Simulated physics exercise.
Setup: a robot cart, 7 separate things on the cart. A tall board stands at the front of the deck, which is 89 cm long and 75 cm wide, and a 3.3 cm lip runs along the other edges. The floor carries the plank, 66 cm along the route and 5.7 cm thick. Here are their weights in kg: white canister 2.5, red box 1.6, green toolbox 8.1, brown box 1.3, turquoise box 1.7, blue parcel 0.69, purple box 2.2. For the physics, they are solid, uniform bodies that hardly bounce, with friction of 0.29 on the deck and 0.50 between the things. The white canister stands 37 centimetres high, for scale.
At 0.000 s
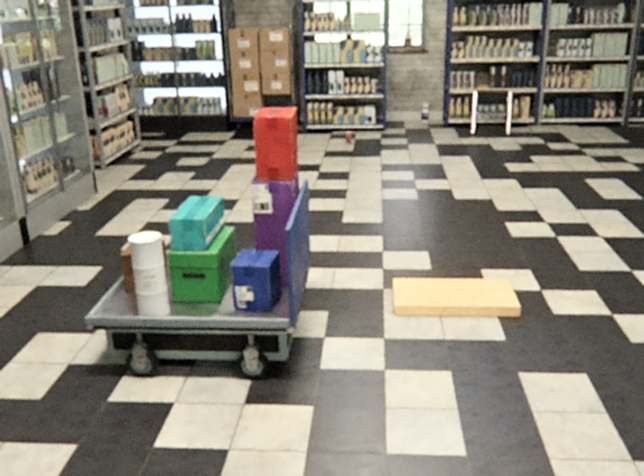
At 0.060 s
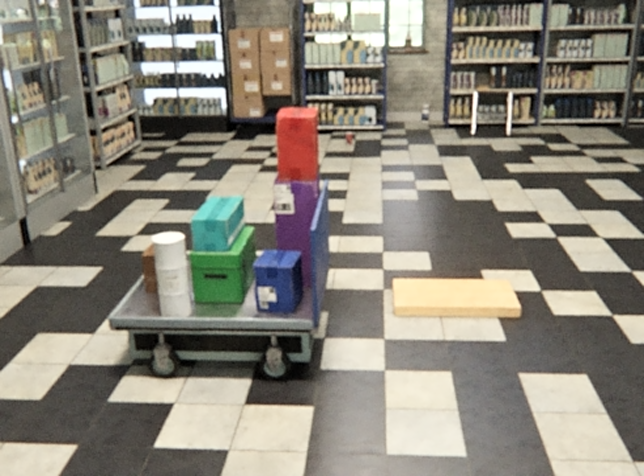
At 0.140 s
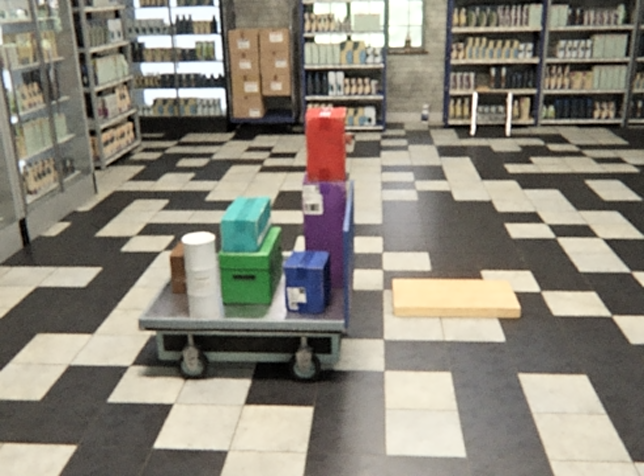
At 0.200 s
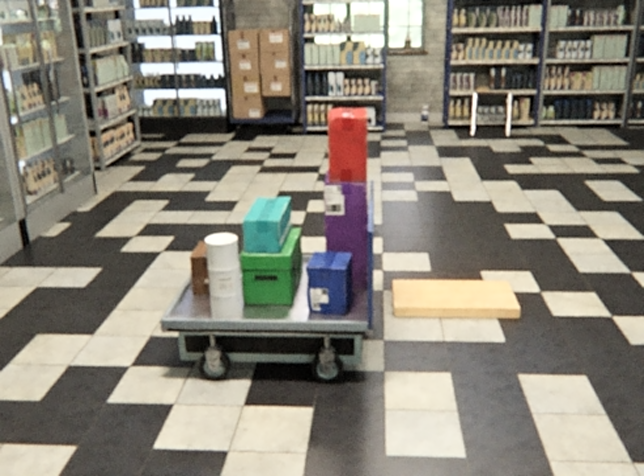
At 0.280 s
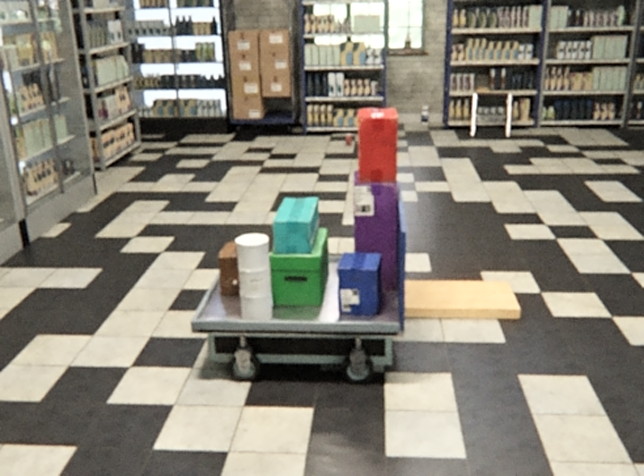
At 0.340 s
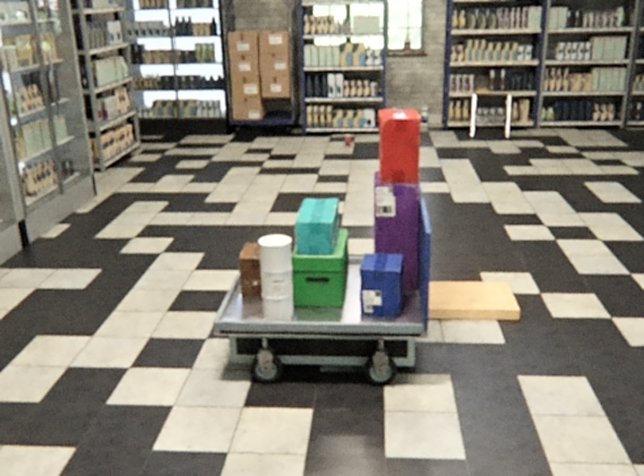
In a store-like room with a black-and-white patterned floor, lined with stocked shelves at the back and left, a fixed, slightly raised camera looks across the open space. A wheeled cart carries a white canister, brown and turquoise boxes, a green toolbox, a blue parcel and a red box atop a tall purple one, while a pale plank lies right. The cart rolls steadily rightward, its upright end board leading and partly covering the plank.
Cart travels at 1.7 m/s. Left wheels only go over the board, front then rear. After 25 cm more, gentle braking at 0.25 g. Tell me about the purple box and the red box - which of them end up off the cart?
The purple box does not; the red box ends up there.
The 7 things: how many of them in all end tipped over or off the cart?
The count comes out at 3.
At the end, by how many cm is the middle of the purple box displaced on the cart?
Roughly 12 cm.
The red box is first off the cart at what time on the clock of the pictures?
It happens at about 1.0 s.
By 0.64 s, cart 109 cm along; red box tilted 25° near (483, 115); purple box tilted 28° near (472, 206); blue parcel tilted 11°.
By 0.94 s, cart 160 cm along; red box tilted 75° near (584, 209); purple box tilted 36° near (596, 223); brown box tilted 31°.
By 1.54 s, cart 249 cm along; white canister and red box now off the cart; purple box tilted 49°; turquoise box 12 cm from its spot.
When it is over (2.4 s), off the cart, white canister and red box; lying over on the cart, purple box; not toppled but over 10 cm from the start, turquoise box; the other 3 within 10 cm of the start.
